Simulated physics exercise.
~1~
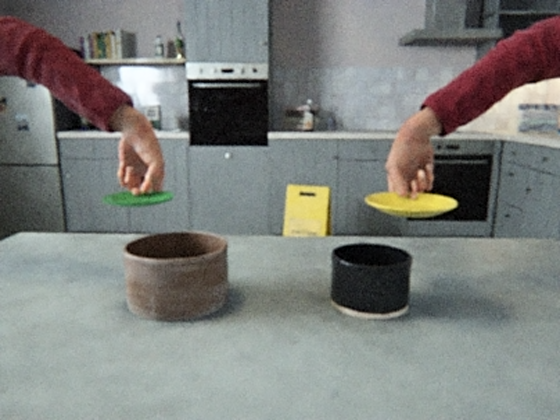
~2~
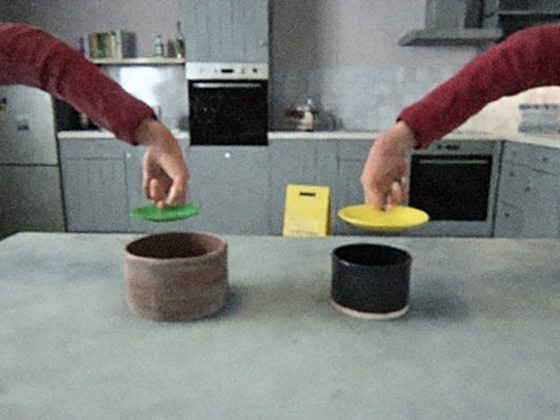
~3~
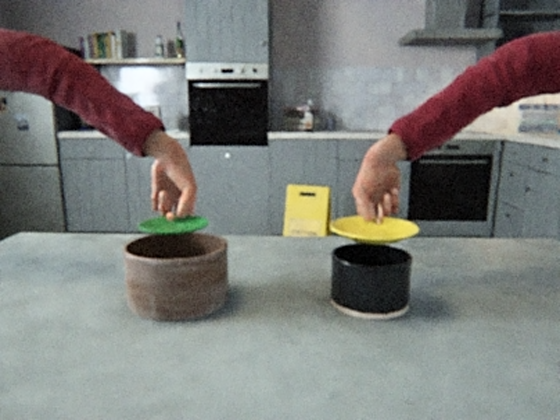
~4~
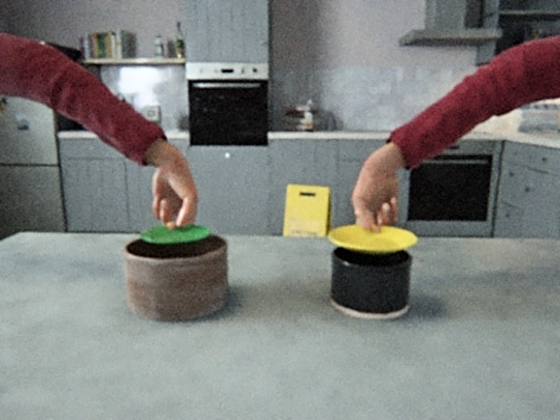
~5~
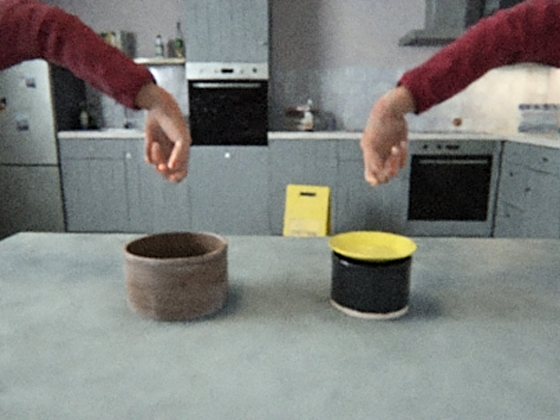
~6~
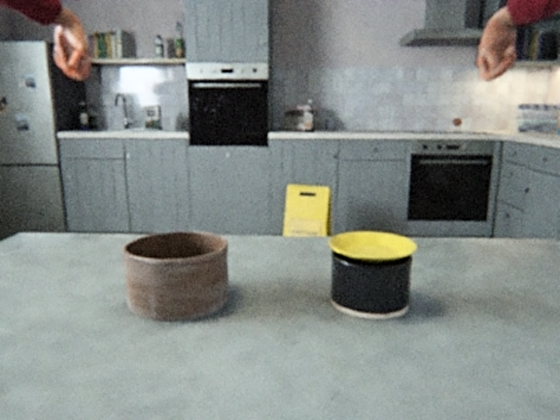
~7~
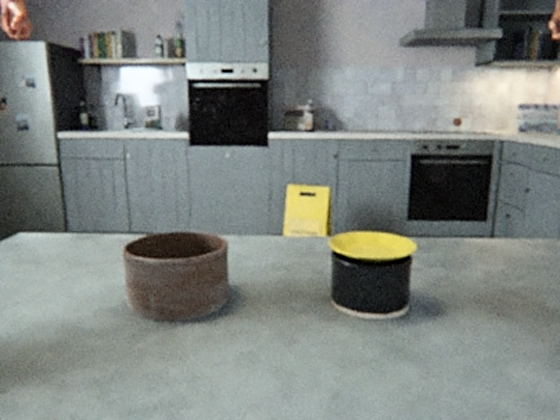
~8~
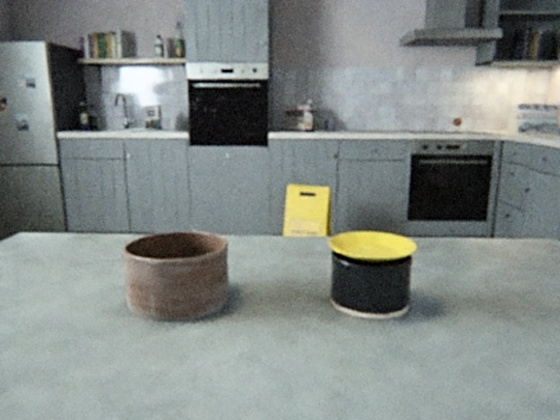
Two hands in dark red sleeves reach in from either side above a grey counter in a kitchen, seen from the front by a still camera. The left holds a small green saucer over an open brown jar, and the right holds a yellow plate over a black jar with a pale base. Both hands move inward and lower the discs toward the openings, then let go and draw back out of view. The green saucer drops inside the brown jar and is hidden, while the yellow plate settles on the black jar's rim and stays there, covering it like a lid.
